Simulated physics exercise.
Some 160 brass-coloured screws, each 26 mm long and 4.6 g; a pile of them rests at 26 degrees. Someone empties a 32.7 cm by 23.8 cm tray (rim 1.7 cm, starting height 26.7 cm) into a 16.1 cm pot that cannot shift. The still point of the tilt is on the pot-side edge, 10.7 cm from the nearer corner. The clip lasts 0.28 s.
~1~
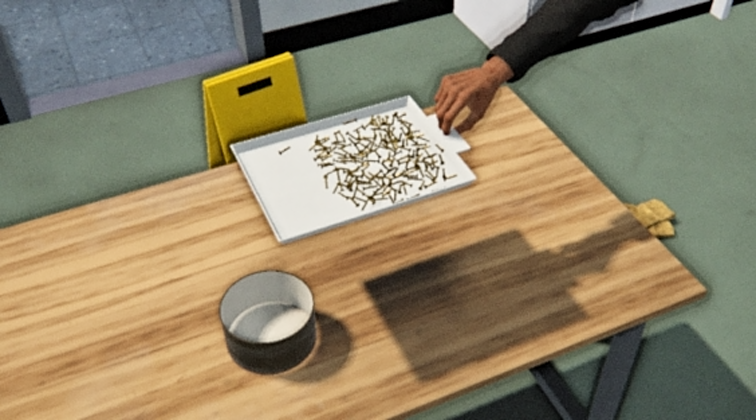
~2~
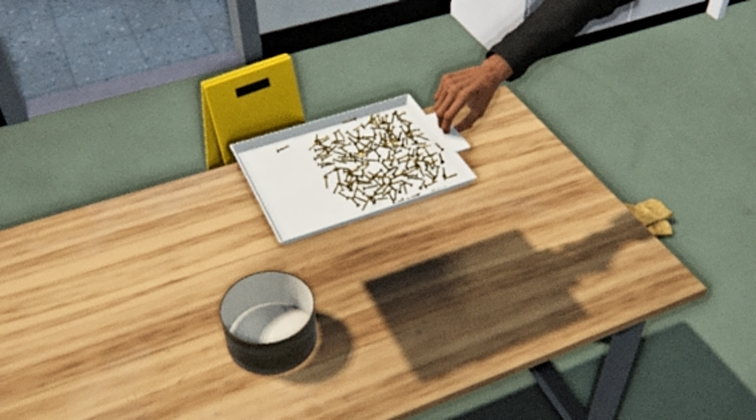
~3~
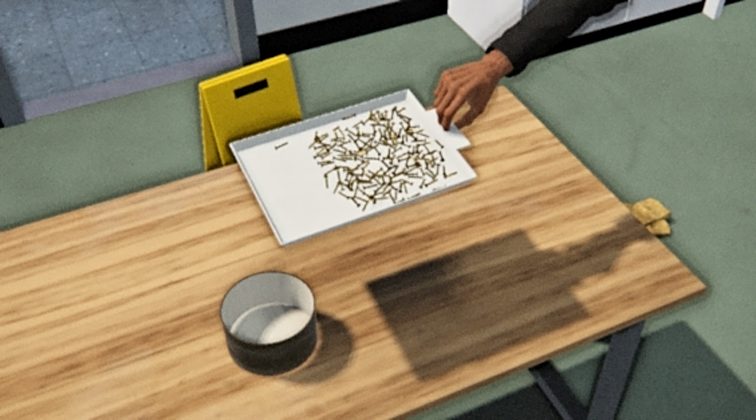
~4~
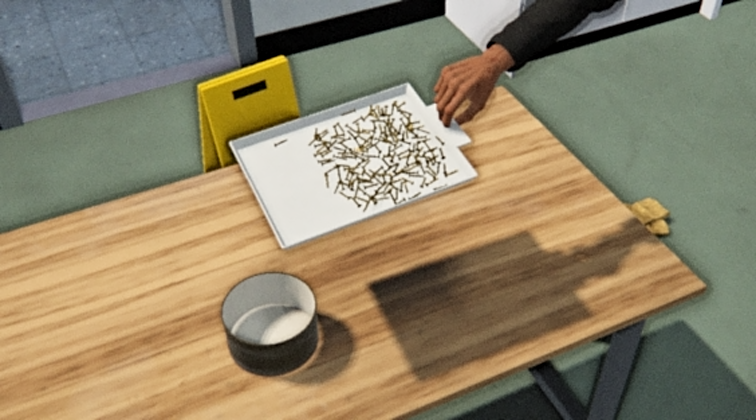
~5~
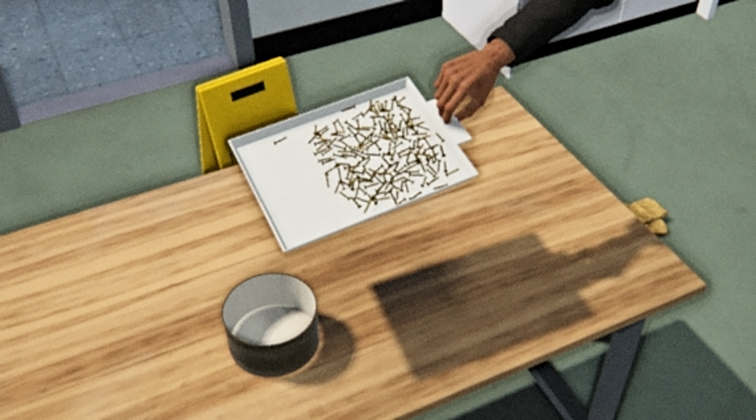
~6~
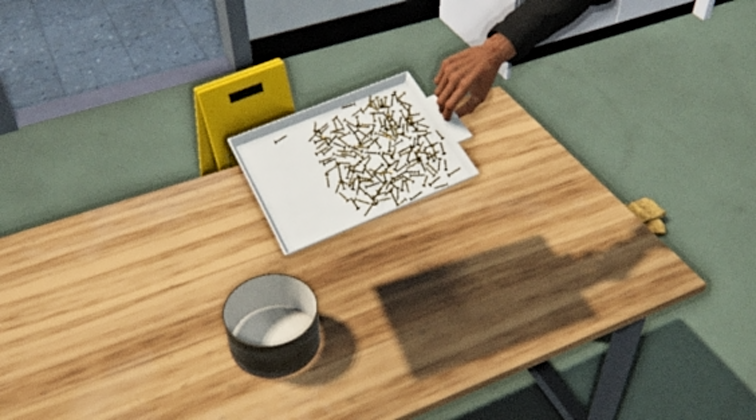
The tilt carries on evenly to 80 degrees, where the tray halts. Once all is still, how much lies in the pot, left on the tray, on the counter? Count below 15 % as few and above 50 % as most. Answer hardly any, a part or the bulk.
In the pot: A part; left on the tray: Hardly any; on the counter: The bulk.
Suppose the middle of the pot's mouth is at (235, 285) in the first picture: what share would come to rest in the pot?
Some 0 per cent.
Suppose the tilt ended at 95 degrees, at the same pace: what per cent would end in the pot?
It would be near 40 per cent.
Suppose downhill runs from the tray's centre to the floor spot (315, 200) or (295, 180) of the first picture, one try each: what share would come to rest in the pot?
About 80 and 30 per cent.
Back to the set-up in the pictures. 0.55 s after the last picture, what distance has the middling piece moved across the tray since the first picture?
Roughly 11 cm.
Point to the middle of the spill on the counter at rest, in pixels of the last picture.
Around (353, 347).
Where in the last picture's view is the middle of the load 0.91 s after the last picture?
Near (331, 260).
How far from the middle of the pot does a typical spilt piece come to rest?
About 14 cm.
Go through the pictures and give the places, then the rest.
The first frame shows tray tilt 0 degrees, front corners at (283, 236) and (470, 177); middle of the pieces at (371, 161); pot at (267, 305).
The second frame shows tray tilt 1 degrees, front corners at (283, 237) and (470, 176); middle of the pieces at (371, 160).
The third frame shows tray tilt 3 degrees, front corners at (284, 239) and (470, 175), lowest corner left front; middle of the pieces at (371, 158).
The fourth frame shows tray tilt 6 degrees, front corners at (286, 242) and (471, 173), lowest corner left front; middle of the pieces at (372, 156).
The fifth frame shows tray tilt 10 degrees, front corners at (287, 245) and (472, 172), lowest corner left front; middle of the pieces at (372, 154).
The sixth frame shows tray tilt 13 degrees, front corners at (288, 248) and (472, 171), lowest corner left front; middle of the pieces at (372, 153); pot at (270, 308).
Then, 0.55 s after the last picture, tilt 45 degrees; the tray holds 100 %, the pot 0 %.
Then, 0.91 s after the last picture, tilt 66 degrees; the tray holds 55 %, the pot 10 %.
Then, 1.37 s after the last picture, tilt 80 degrees; the tray holds 0 %, the pot 40 %.
In the end, pot 40 %, tray 0 %, counter 60 %.
